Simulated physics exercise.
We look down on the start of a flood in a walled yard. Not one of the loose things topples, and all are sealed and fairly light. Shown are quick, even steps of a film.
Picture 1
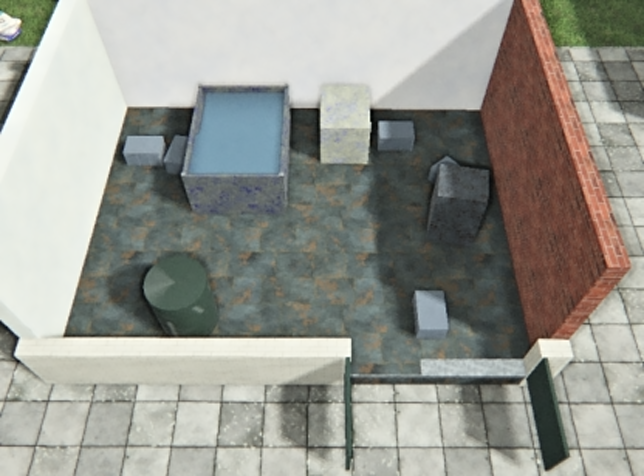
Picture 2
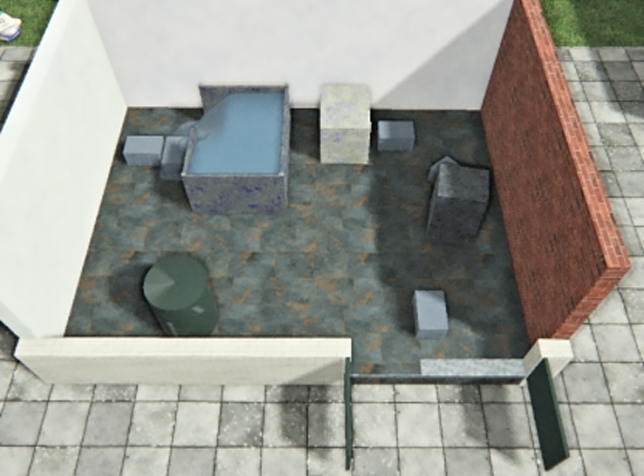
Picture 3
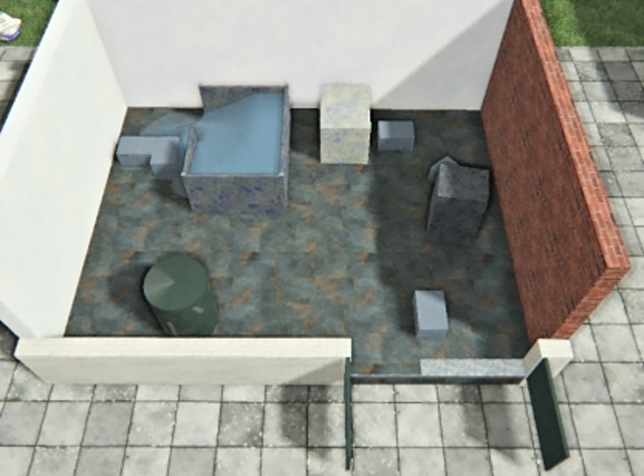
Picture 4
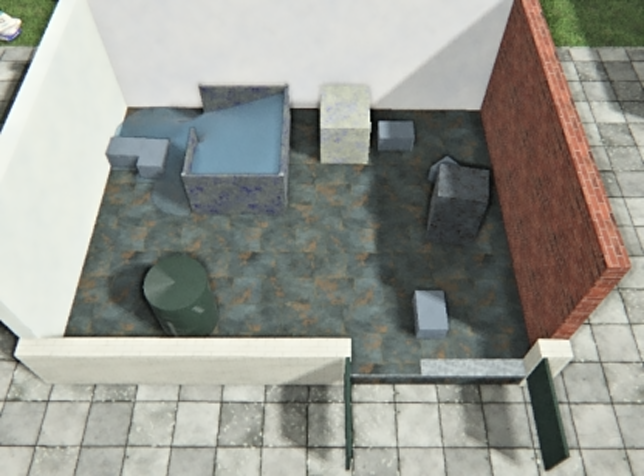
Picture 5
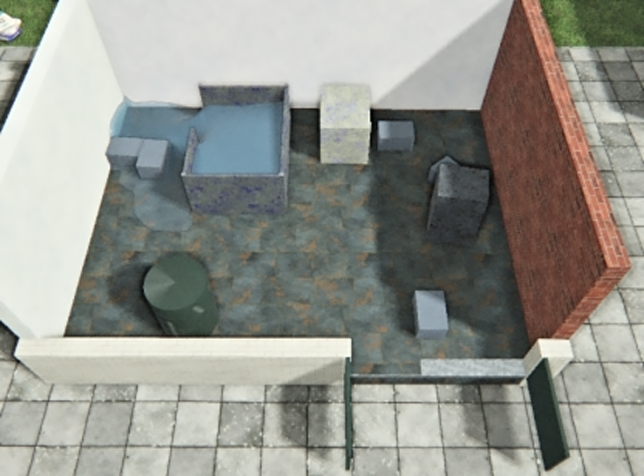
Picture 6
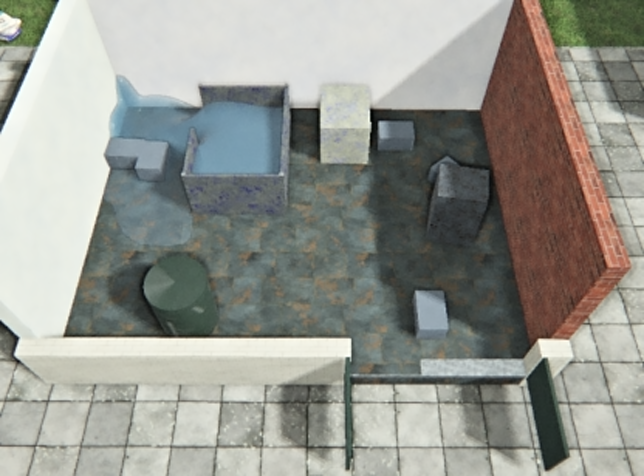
In a walled yard, water pours from a tank's left side and pushes two crates left.
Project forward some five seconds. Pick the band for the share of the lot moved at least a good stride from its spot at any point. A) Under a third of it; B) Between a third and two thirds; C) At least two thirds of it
Answer: B.
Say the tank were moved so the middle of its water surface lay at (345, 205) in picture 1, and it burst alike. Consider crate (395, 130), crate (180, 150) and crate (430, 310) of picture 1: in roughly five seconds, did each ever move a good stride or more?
Short of it, covered the distance, short of it.
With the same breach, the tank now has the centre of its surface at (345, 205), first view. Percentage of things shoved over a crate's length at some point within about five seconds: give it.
I reckon around 40 percent of them.
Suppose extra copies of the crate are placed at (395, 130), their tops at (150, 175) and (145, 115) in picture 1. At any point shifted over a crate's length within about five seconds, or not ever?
First one cleared the mark, second one cleared the mark.
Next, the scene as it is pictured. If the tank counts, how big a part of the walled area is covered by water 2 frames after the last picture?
About 25 in a hundred.
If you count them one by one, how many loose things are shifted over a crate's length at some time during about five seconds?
2 in all.
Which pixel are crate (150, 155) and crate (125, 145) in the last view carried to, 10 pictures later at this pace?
Look around pixels (174, 189) and (146, 278).
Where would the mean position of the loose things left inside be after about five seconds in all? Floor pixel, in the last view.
Near (325, 230).
A moment on, 1 of 5 are well off their spots; 1 afloat.
Next, 2 of 5 are well off their spots; 0 afloat.
Later, 2 of 5 are well off their spots; 1 afloat.
In the end, 2 of 5 are well off their spots, and 2 have been at some point; 1 afloat.
